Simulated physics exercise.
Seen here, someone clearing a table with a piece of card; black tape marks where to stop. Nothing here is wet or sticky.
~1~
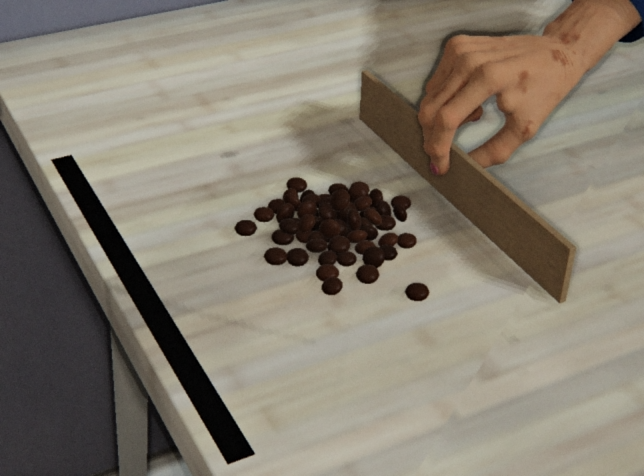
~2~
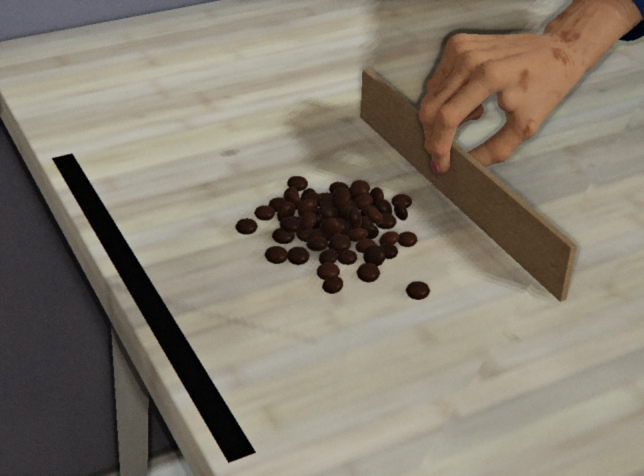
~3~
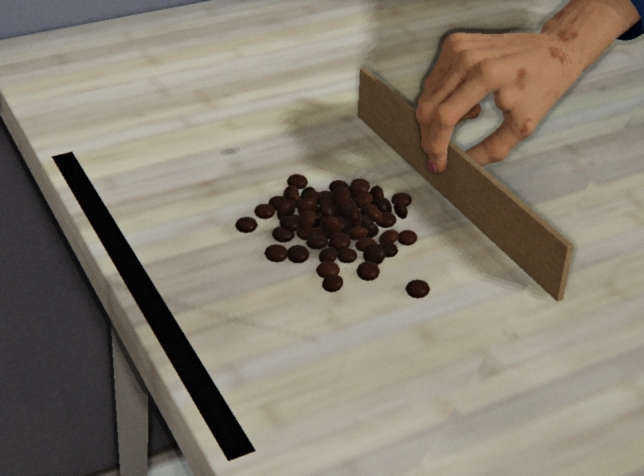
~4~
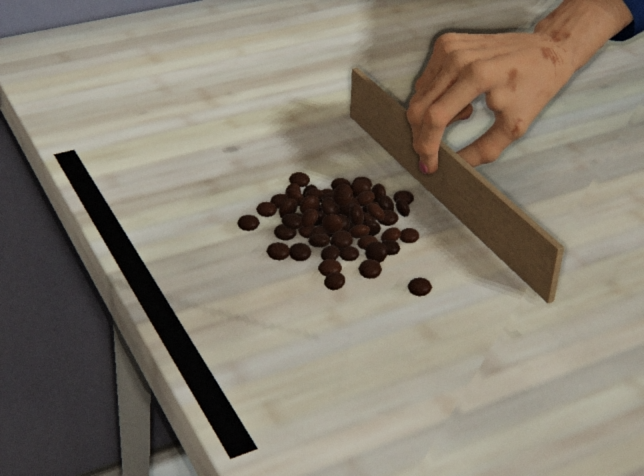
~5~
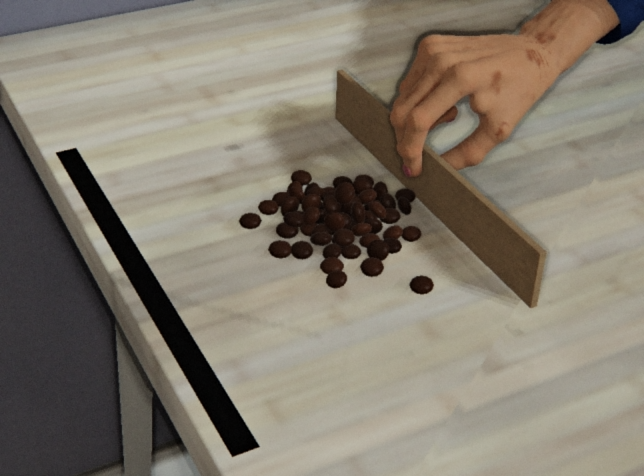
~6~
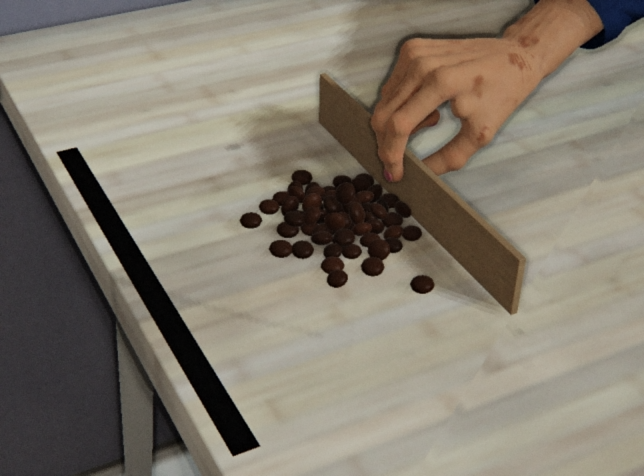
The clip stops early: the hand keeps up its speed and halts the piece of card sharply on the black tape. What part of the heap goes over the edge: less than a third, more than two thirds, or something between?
Lost: Over two thirds of the heap.
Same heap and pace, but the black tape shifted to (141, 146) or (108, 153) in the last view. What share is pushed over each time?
About 10 and 50 per cent.
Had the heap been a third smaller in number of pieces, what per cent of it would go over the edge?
About 100 per cent.
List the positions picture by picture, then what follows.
Piece of card near (550, 258), at rest; black tape near (68, 169), right by the edge; edge at (113, 298); the heap near (346, 232), flat chocolate drops, in the first picture.
Piece of card near (551, 256), at rest, in the second picture.
Piece of card near (548, 256); the heap near (346, 229), in the third picture.
Piece of card near (538, 258), in the fourth picture.
Piece of card near (521, 262); the heap near (350, 225), in the fifth picture.
Piece of card near (501, 268); black tape near (74, 162); edge at (118, 291); the heap near (347, 212), only a few pushed along, in the sixth picture.
Shortly afterwards, piece of card still moving, near (271, 192); heap all on the table, its front near (176, 253).
Next, piece of card stopped at the black tape; heap the bulk over the edge.
Some moments later, piece of card stopped at the black tape; heap the whole lot over the edge.
In the end, piece of card stopped at the black tape; heap the whole lot over the edge.
